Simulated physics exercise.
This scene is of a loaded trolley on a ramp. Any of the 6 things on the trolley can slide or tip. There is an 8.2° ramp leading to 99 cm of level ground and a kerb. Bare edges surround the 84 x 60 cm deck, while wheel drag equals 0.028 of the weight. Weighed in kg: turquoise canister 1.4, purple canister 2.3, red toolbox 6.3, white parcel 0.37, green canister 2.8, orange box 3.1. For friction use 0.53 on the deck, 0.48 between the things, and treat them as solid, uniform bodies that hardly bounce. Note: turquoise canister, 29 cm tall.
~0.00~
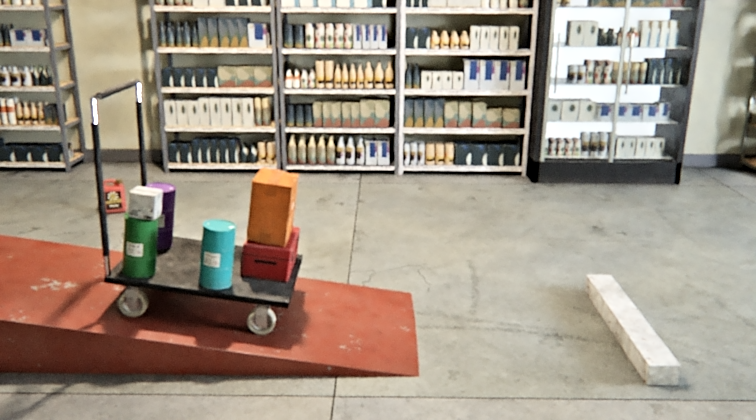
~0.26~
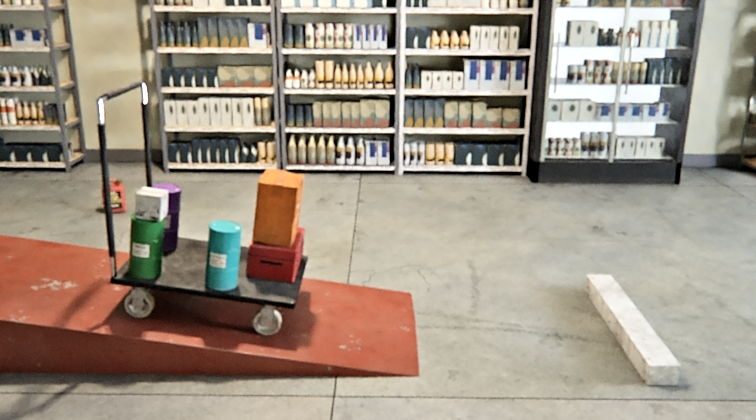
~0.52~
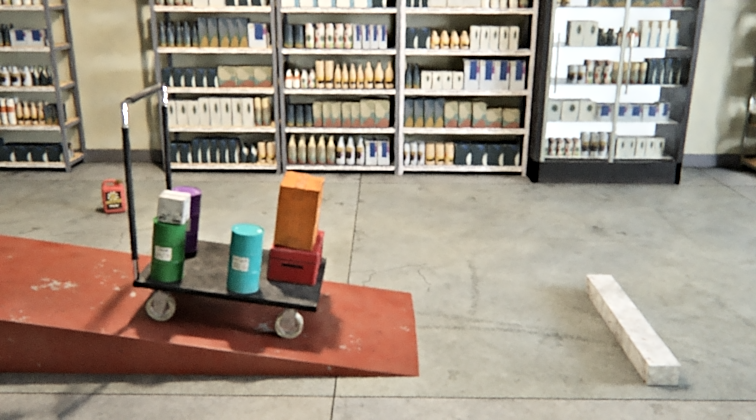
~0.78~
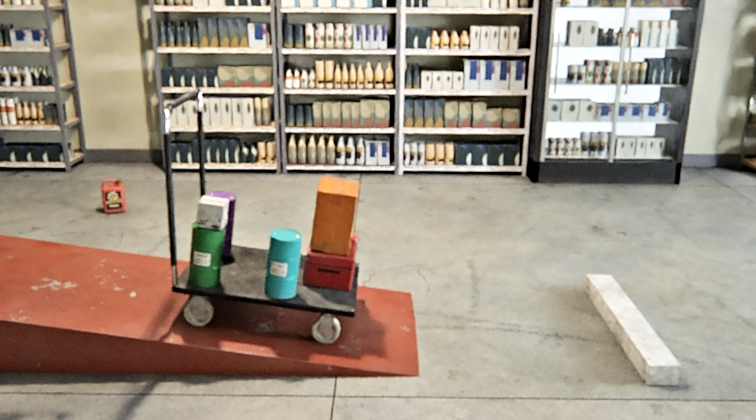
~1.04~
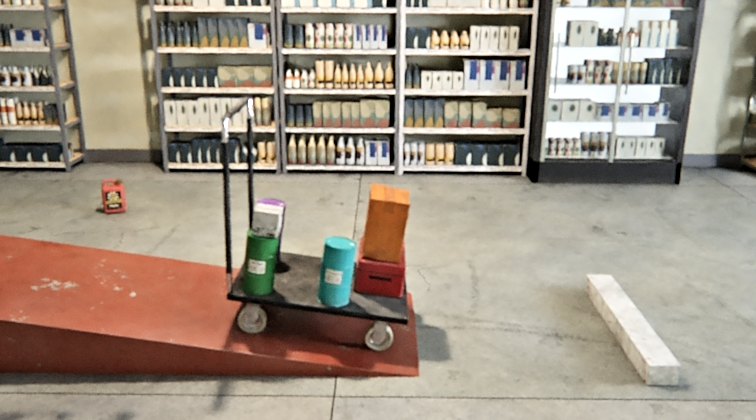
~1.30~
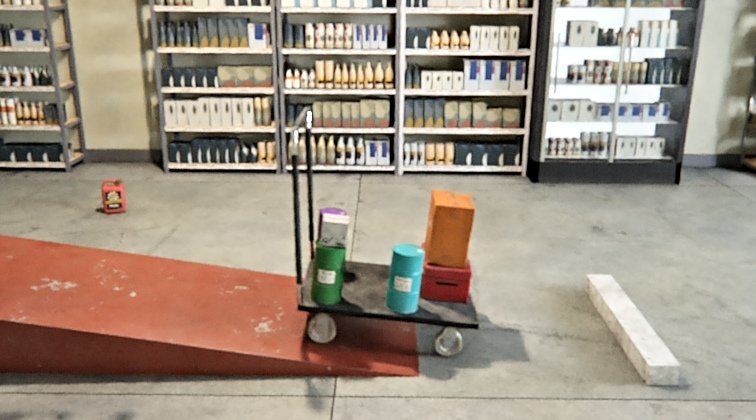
A flat trolley carrying green, turquoise and purple canisters, a white parcel, a red toolbox and an orange box rolled rightward down a red ramp, picking up speed as its front wheels left the slope.
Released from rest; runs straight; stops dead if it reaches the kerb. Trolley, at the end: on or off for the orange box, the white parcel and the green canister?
I expect the orange box to leave the cart. I expect the white parcel to not leave the cart. I expect the green canister to not leave the cart.
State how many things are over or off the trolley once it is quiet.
I get 6.
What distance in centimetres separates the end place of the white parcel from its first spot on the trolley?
The shift is close to 68 cm.
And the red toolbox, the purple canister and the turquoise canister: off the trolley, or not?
Afterwards, the red toolbox leaves its support, the purple canister stays on its support, and the turquoise canister leaves its support.
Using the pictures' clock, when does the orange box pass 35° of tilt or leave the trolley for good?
Near 2.0 s.
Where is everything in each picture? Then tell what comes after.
In the first picture, 163 cm left to run; orange box (273, 207); white parcel (146, 203); green canister (140, 244).
In the second picture, 161 cm left to run; red toolbox (277, 252); turquoise canister (223, 255).
In the third picture, 151 cm left to run; red toolbox (297, 254).
In the fourth picture, 133 cm left to run; turquoise canister (283, 263).
In the fifth picture, 108 cm left to run; red toolbox (381, 266); turquoise canister (337, 271).
In the sixth picture, 76 cm left to run; orange box (449, 228); white parcel (335, 231); green canister (329, 271).
After 2.00 s, trolley at the kerb; white parcel 11° off its base near (532, 244); green canister 11° off its base near (519, 283); orange box 4° off its base near (632, 230).
After 2.30 s, trolley at the kerb; red toolbox and orange box now off the trolley; green canister 51° off its base near (542, 283); white parcel 37° off its base near (582, 260).
After 2.60 s, trolley at the kerb; white parcel on its side near (608, 270); green canister on its side near (557, 296); turquoise canister 70° off its base.
In the end (3.3 s), off the trolley, turquoise canister, red toolbox and orange box; toppled on the trolley, purple canister, white parcel and green canister. At the end, from the last picture's camera, orange box near (725, 312), white parcel near (604, 283).
